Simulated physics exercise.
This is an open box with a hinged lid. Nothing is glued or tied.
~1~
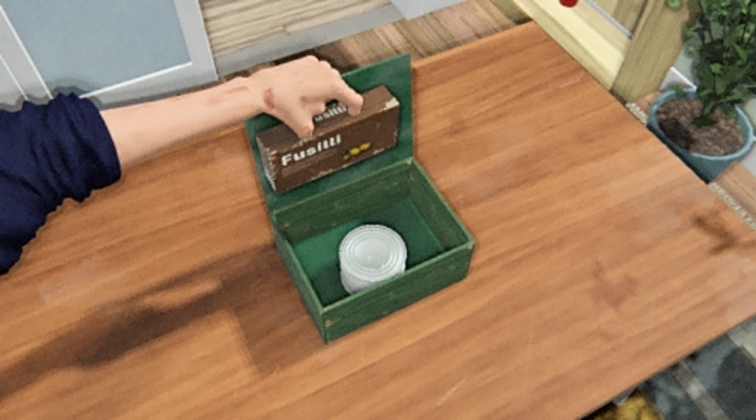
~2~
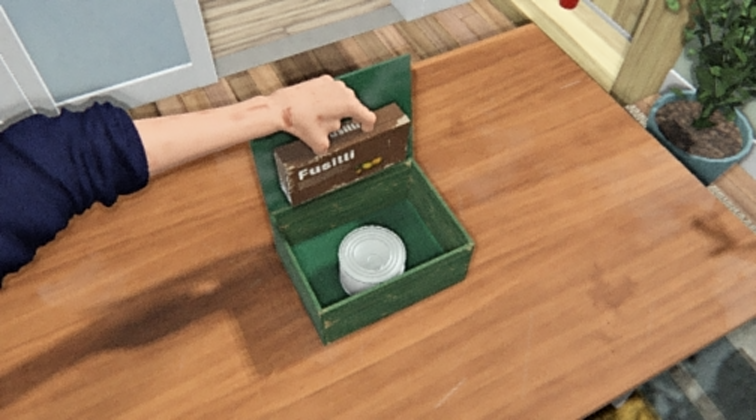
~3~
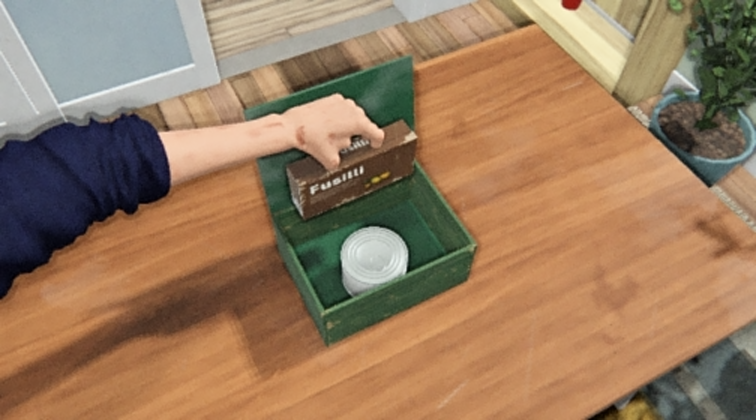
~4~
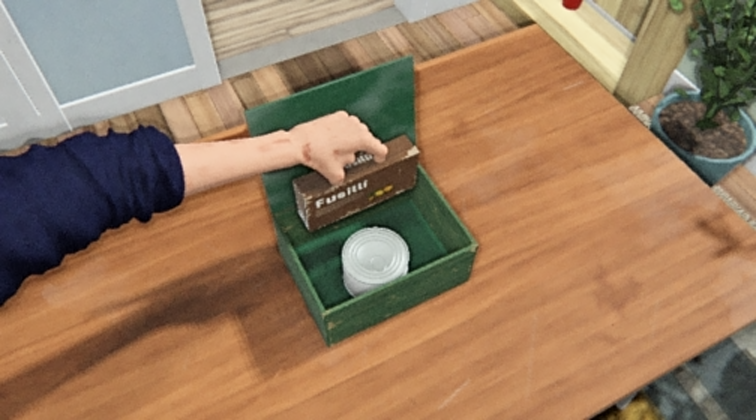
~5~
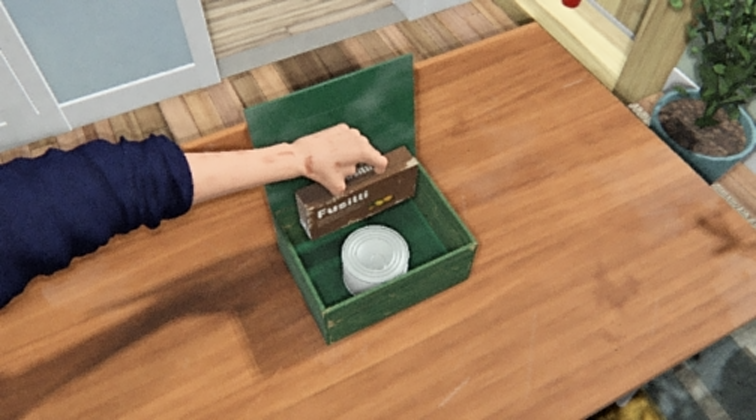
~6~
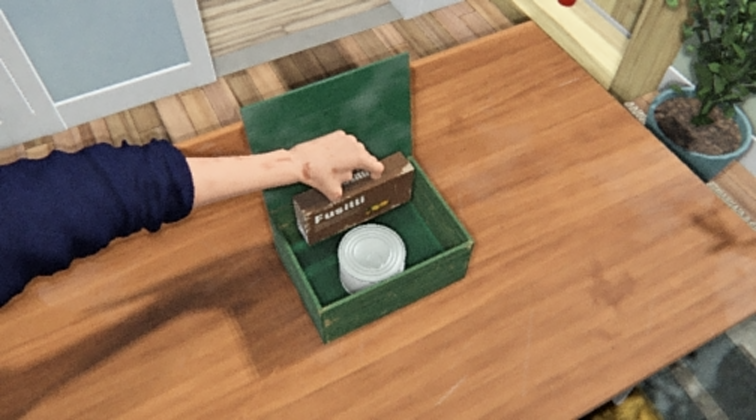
In this clip, a hand holds a brown packet labelled Fusilli above an open green box containing a white tub, then lowers it slightly rightward into the box behind the tub, still gripping it.
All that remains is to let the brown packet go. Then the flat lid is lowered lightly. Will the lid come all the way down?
In the end the lid shuts flat.
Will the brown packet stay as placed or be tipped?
The brown packet stays as placed.
Then, 0.40 s on from there, brown packet shifted a little near (355, 223).
Then, 1.40 s on from there, lid 72° above the rim; brown packet shifted a little near (355, 223).
Then, 1.80 s on from there, lid 44° above the rim; brown packet shifted a little near (355, 223).
Then, 2.20 s on from there, lid 10° above the rim; brown packet shifted a little near (355, 223).
In the end, lid shut; moved from the start, brown packet; white tub unmoved. At the end, from the last picture's camera, brown packet near (355, 223).
